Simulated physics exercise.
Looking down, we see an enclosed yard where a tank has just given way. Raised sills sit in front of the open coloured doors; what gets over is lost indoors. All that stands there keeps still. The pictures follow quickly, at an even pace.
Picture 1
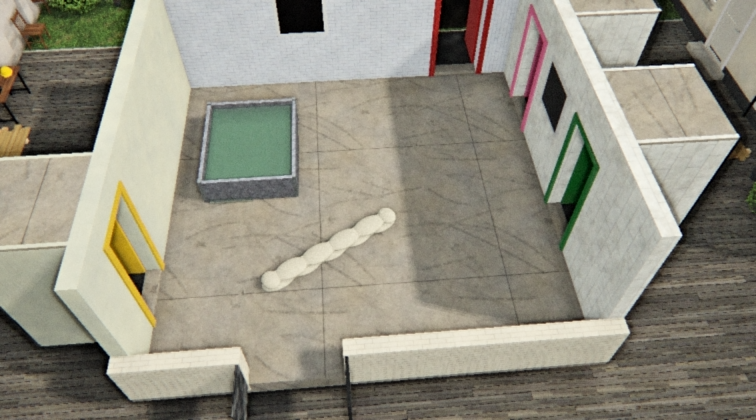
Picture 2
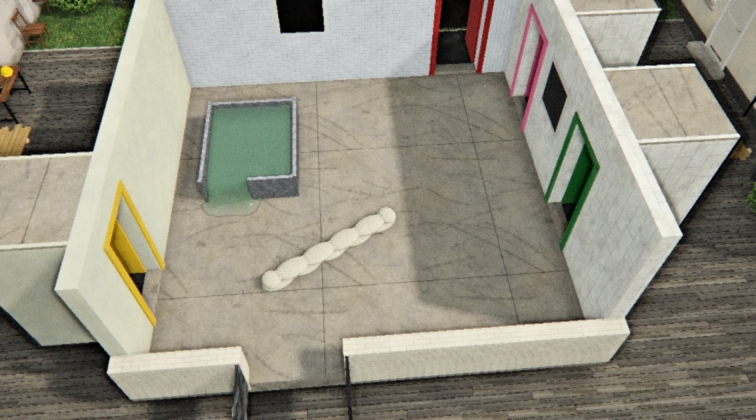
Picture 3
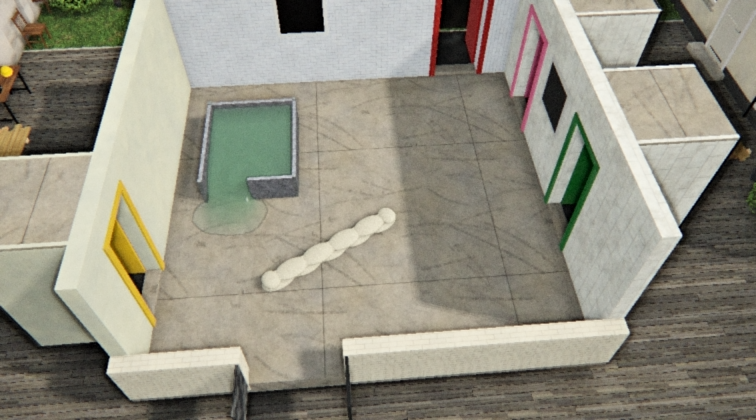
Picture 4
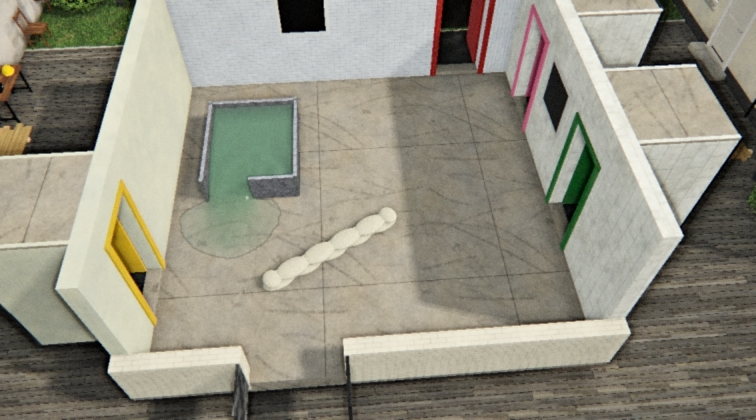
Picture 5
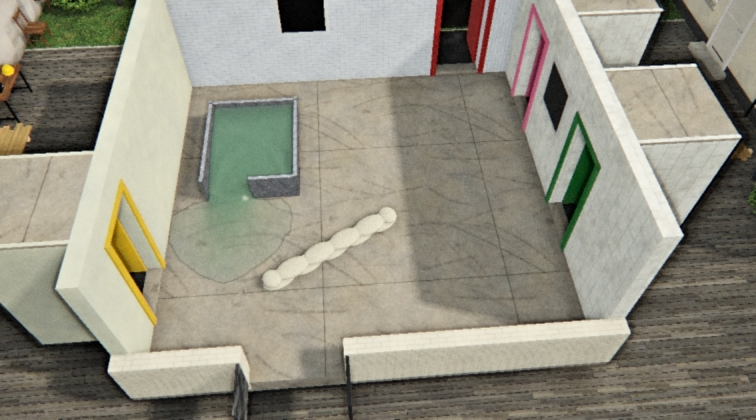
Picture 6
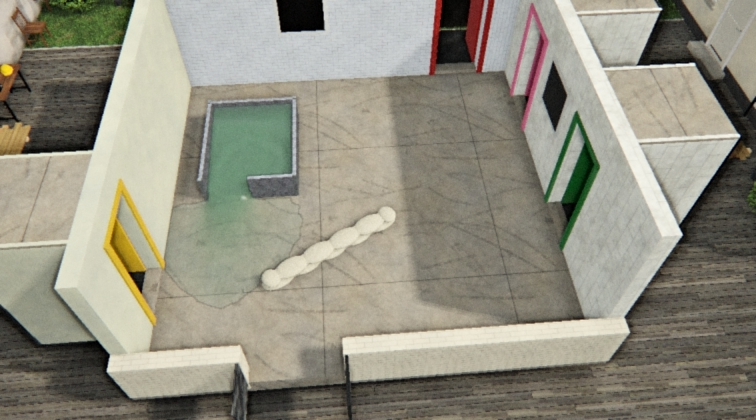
Greenish water spills from a gap in the near side of a grey-walled tank at the back left of a walled yard, seen from high above. A pale twisted bolster lies diagonally mid-floor, with a yellow doorway at left, pink and green ones at right, and red behind. The tank starts whole and still, then opens, and a thin sheet spreads forward and sideways across the paving.
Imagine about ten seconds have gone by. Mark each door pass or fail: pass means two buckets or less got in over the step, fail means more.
Red door - pass, pink door - pass, green door - pass, yellow door - fail.
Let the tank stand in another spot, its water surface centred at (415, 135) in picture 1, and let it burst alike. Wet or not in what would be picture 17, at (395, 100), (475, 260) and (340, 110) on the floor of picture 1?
Spared, hit, spared.
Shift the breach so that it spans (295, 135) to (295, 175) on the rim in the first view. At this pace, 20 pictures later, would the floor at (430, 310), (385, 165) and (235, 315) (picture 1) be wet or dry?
So: Spared, then wetted, then spared.
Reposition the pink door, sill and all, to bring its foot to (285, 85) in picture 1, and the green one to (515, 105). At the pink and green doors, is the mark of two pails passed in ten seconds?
Looking at it, I'd say the pink one is safe and the green one is safe.
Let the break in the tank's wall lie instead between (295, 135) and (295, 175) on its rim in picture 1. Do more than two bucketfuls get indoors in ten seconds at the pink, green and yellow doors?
Door by door, the pink door crosses the line, then the green door crosses the line, then the yellow door comes up short.
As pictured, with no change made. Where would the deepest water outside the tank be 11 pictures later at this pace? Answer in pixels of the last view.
I'd point to about (146, 374).
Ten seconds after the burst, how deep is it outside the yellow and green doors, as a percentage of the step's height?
Around 100 in a hundred for the first and 130 in a hundred for the second.
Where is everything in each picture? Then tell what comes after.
The first picture shows still water in the water tank at (250, 141).
In the second picture, water pours out at (229, 192) and has run to (255, 207).
In the third picture, water pours out at (229, 193) and has run to (247, 229).
In the fourth picture, the front is at (235, 253), out from the gap at (230, 193).
In the fifth picture, the front is at (222, 278), out from the gap at (230, 193).
In the sixth picture, water pours out at (229, 192) and has run to (215, 301).
A moment on, water covers 15 % of the floor; the red door not reached, the pink door not reached, the green door not reached, the yellow door wet at the sill, nothing in.
Next, water covers 20 % of the floor; the red door not reached, the pink door not reached, the green door not reached, the yellow door under two buckets in.
Then, water covers 25 % of the floor; the red door not reached, the pink door not reached, the green door not reached, the yellow door under two buckets in.
Later, water covers 40 % of the floor; the red door not reached, the pink door not reached, the green door not reached, the yellow door over two buckets in.
In the end, water covers 55 % of the floor; the red door not reached, the pink door not reached, the green door wet at the sill, nothing in, the yellow door over two buckets in.
